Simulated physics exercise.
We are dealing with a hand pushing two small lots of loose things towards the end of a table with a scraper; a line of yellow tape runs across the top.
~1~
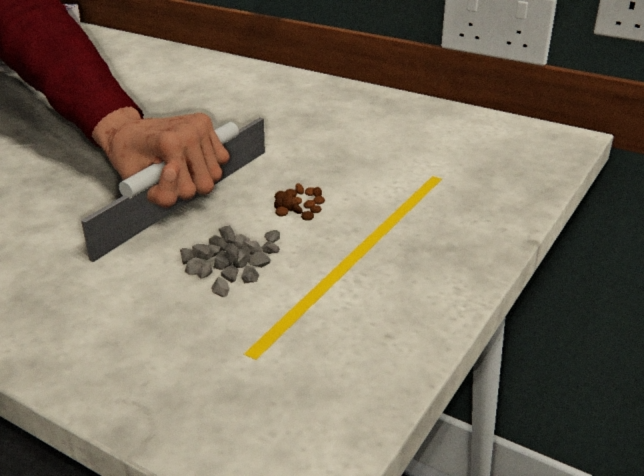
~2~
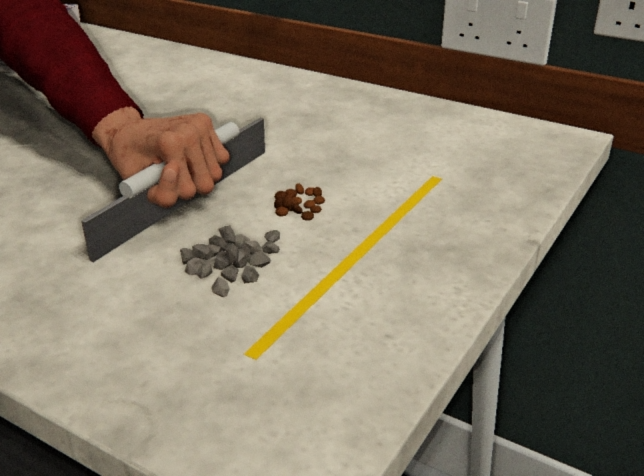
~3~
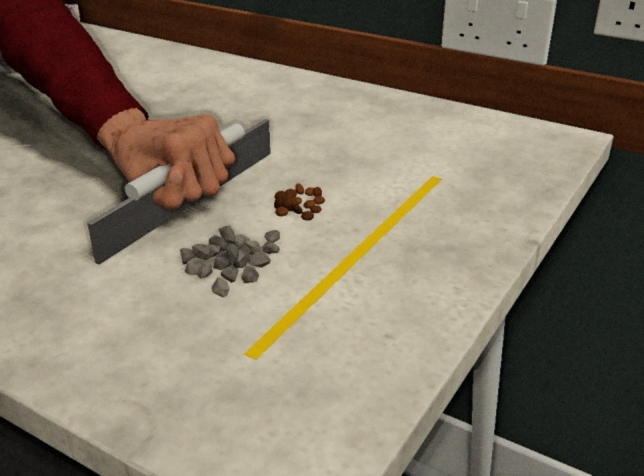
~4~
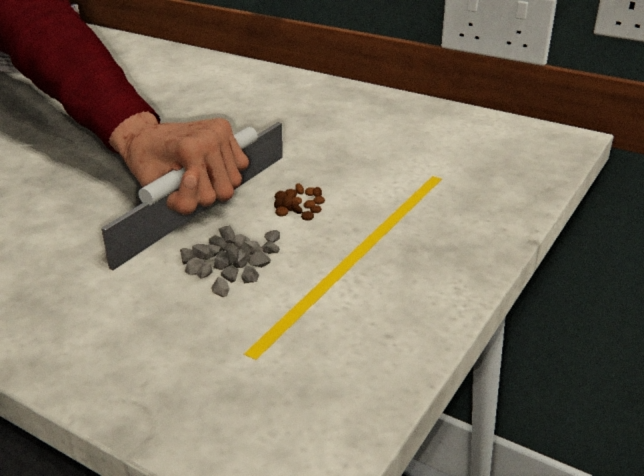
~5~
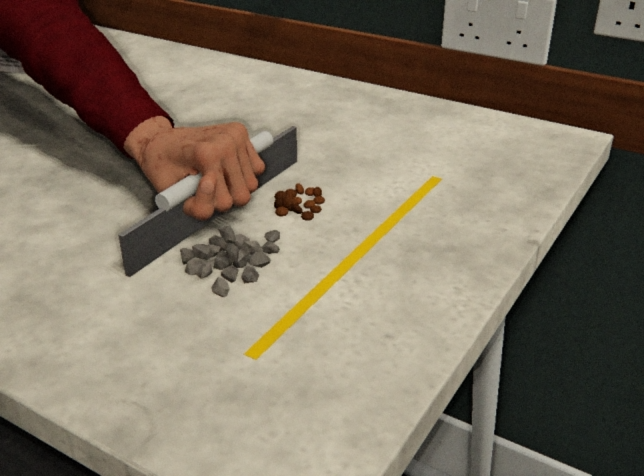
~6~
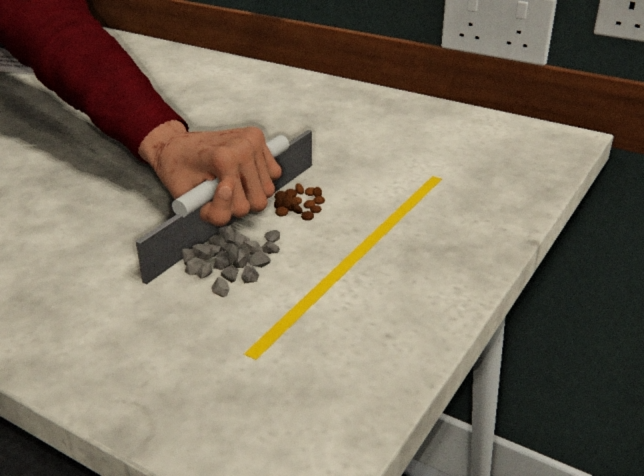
On a pale, mottled tabletop, a hand in a red sleeve held a scraper still, then slid it rightward until it was right up against a little heap of grey gravel and some brown bits.
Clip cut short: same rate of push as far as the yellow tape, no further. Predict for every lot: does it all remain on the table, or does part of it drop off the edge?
The front lot remains on the table; the back lot remains on the table.
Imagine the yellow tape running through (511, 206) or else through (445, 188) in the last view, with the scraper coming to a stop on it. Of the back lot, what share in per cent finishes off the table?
First stop: Around 0 per cent off. Second stop: Around 0 per cent off.
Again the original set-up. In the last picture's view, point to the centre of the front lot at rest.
About (342, 302).
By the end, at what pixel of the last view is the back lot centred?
When nothing moves any more, the middle sits at roughly (405, 235) in the last picture.
Then, 0.36 s past the last view, scraper still moving, near (299, 198); front lot all on the table, its front near (293, 297); back lot all on the table, its front near (341, 229).
Then, 0.75 s past the last view, scraper stopped at the yellow tape; front lot all on the table, its front near (361, 329); back lot all on the table, its front near (419, 237).
Finally, scraper stopped at the yellow tape; front lot all on the table, its front near (361, 329); back lot all on the table, its front near (419, 237).
